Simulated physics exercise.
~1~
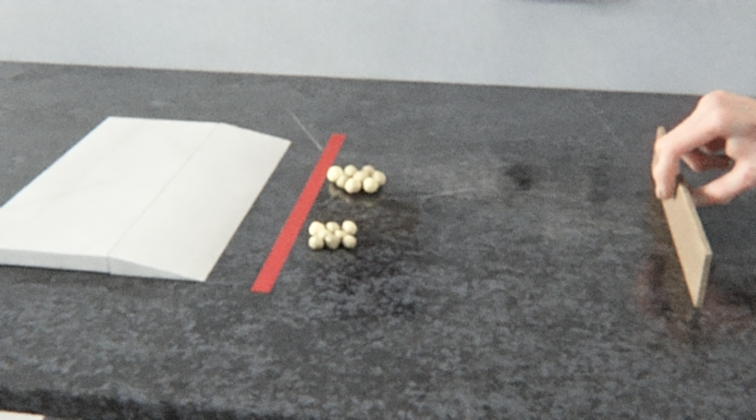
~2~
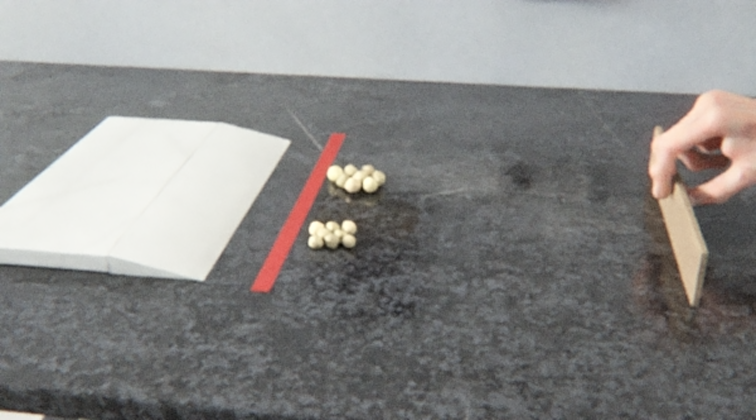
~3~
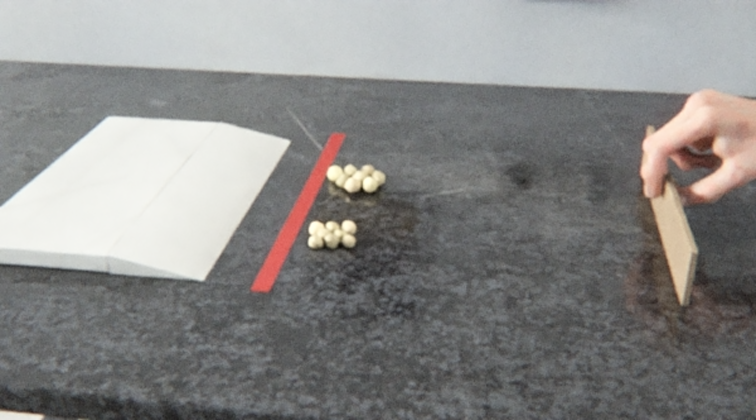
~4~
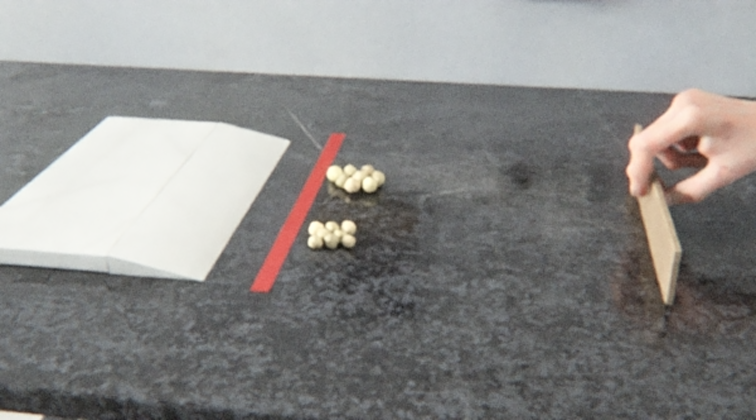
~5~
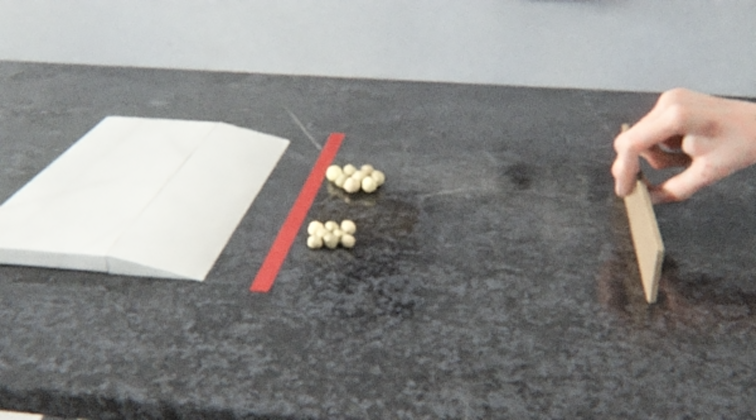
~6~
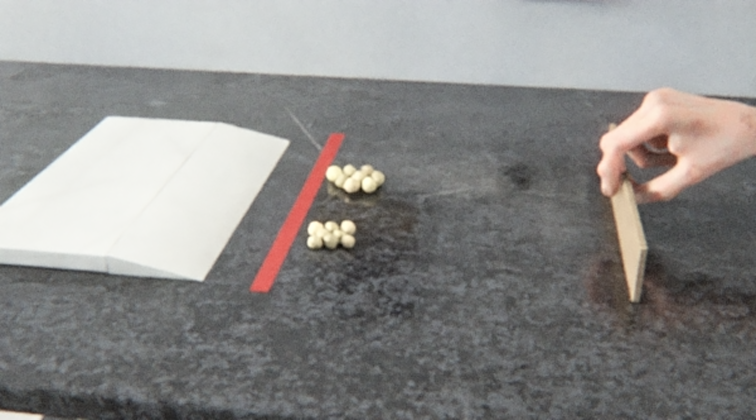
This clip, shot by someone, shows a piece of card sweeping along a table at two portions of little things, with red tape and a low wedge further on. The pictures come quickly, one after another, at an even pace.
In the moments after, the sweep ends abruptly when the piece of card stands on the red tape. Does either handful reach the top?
The front handful comes up short and the back handful comes up short.
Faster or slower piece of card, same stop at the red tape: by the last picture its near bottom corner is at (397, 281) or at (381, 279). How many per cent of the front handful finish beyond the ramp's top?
That works out to 100 % the first time and 100 % the other time.
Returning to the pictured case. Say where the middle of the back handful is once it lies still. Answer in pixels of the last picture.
Its centre settles around (283, 175).
Then, 0.74 s on from there, piece of card still moving, near (452, 166); front handful the whole lot short of the ramp; back handful the whole lot short of the ramp.
Then, 1.50 s on from there, piece of card stopped at the red tape; front handful the whole lot short of the ramp; back handful the whole lot short of the ramp.
In the end, piece of card stopped at the red tape; front handful none at all past the top, the whole lot short of the ramp; back handful none at all past the top, the whole lot short of the ramp.
